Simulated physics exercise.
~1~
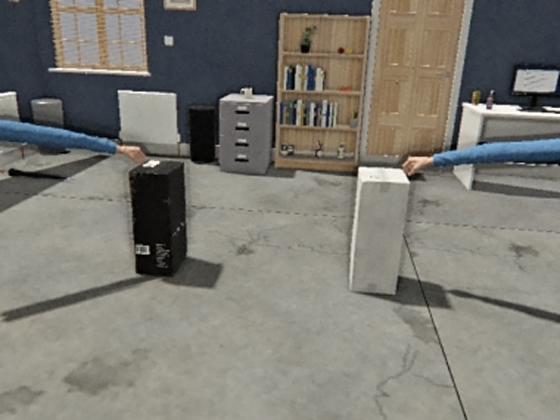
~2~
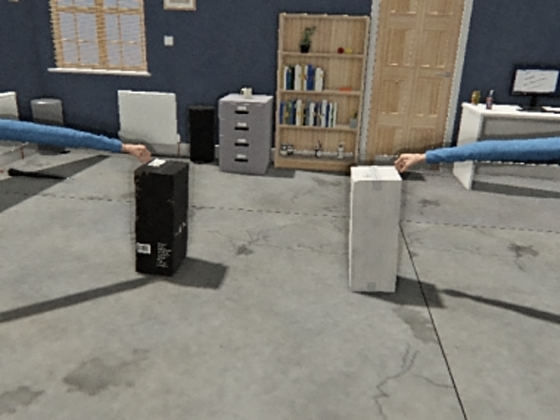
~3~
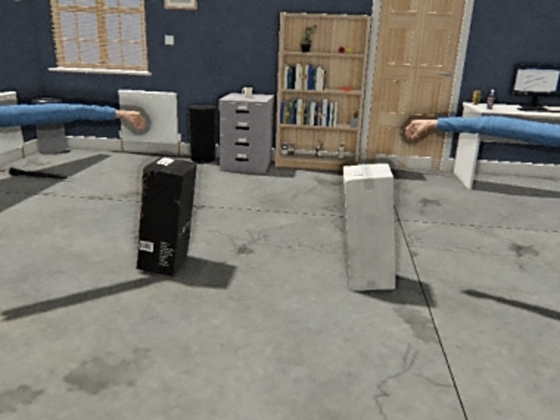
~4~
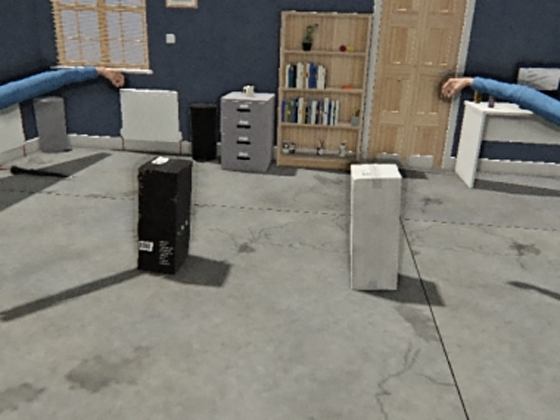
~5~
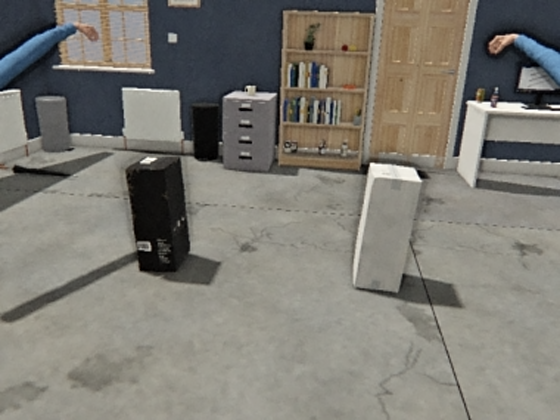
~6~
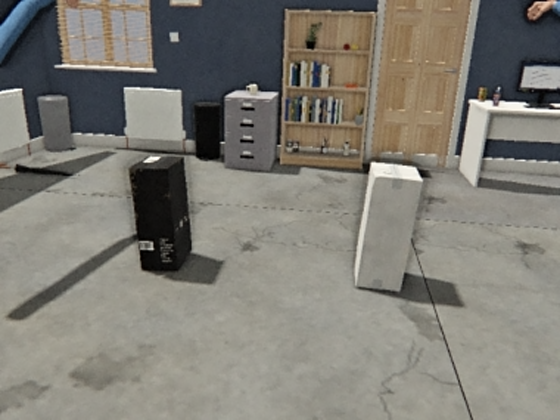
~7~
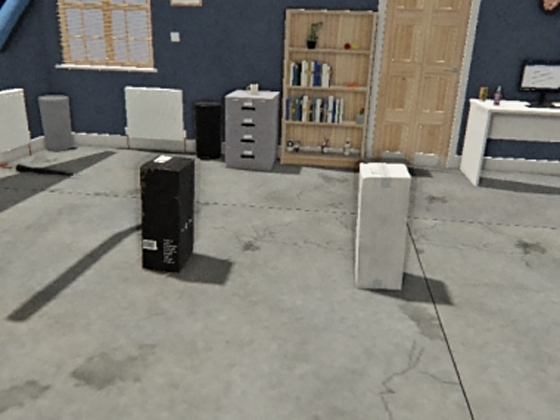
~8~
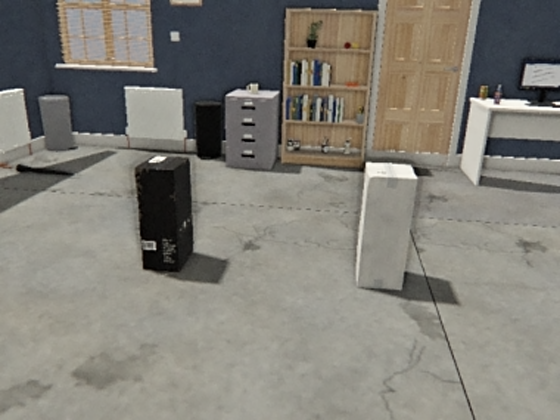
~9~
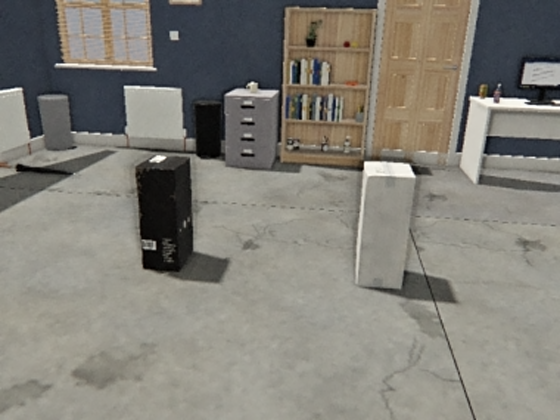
Two blue-sleeved arms releasing a black parcel and a white box, which rock slightly and stay standing as the arms withdraw.
